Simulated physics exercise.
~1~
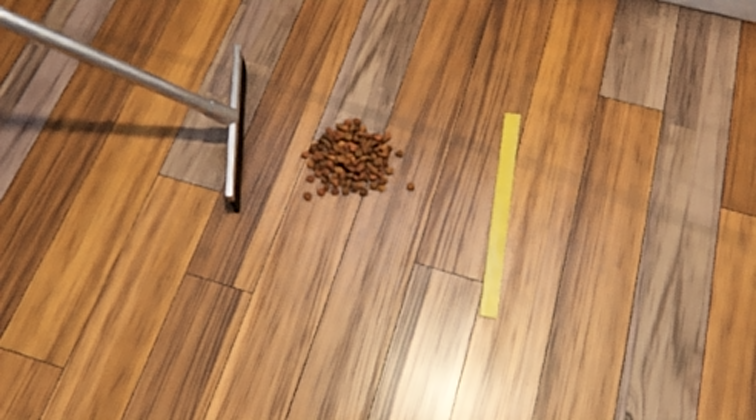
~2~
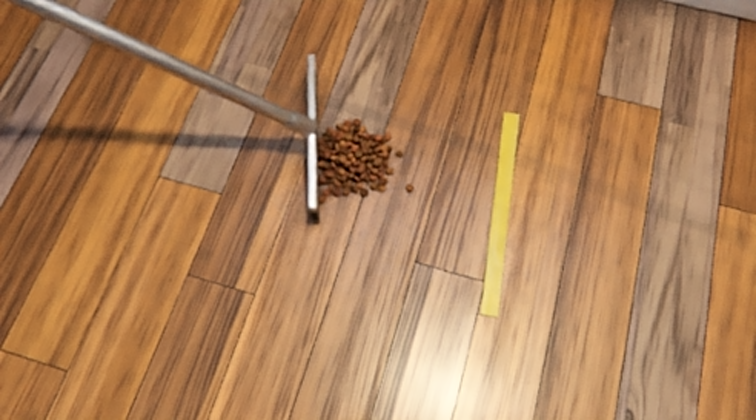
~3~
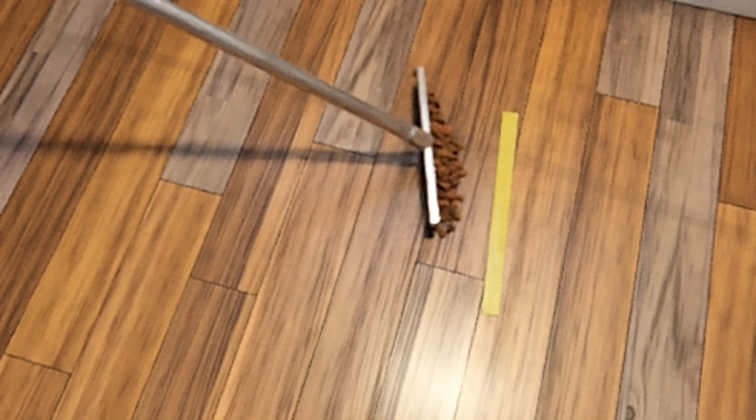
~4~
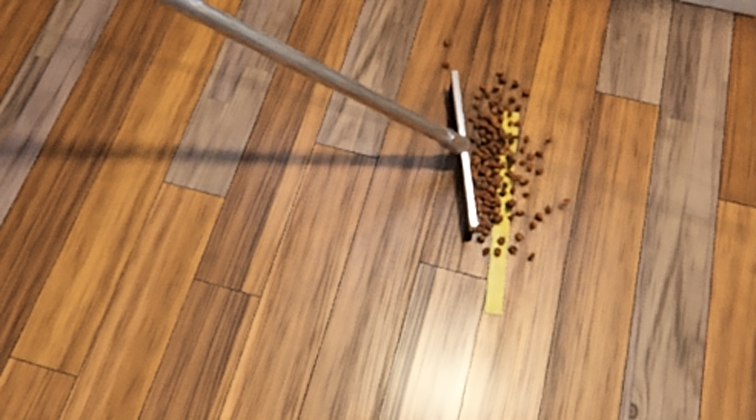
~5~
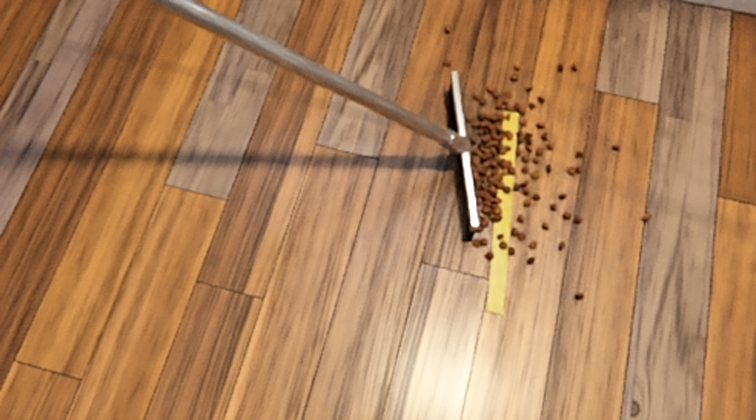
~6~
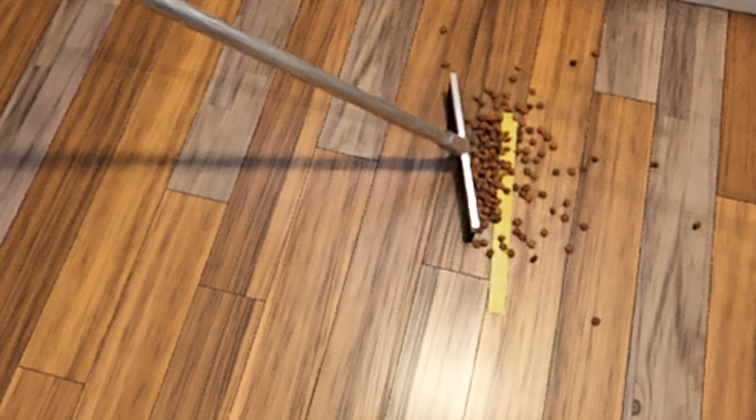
A squeegee on a long metal handle stands at the left of a wood plank floor, with a small heap of brown kibble to its right and a yellow strip lying beyond. The blade slides right and meets the heap. It pushes the pieces along, spreading them into a narrow band against its face. Just short of the strip the blade halts, and the kibble spills onward over the yellow. A few bits roll farther right. At the end many pieces lie between the blade and strip, with others on it and scattered past it.
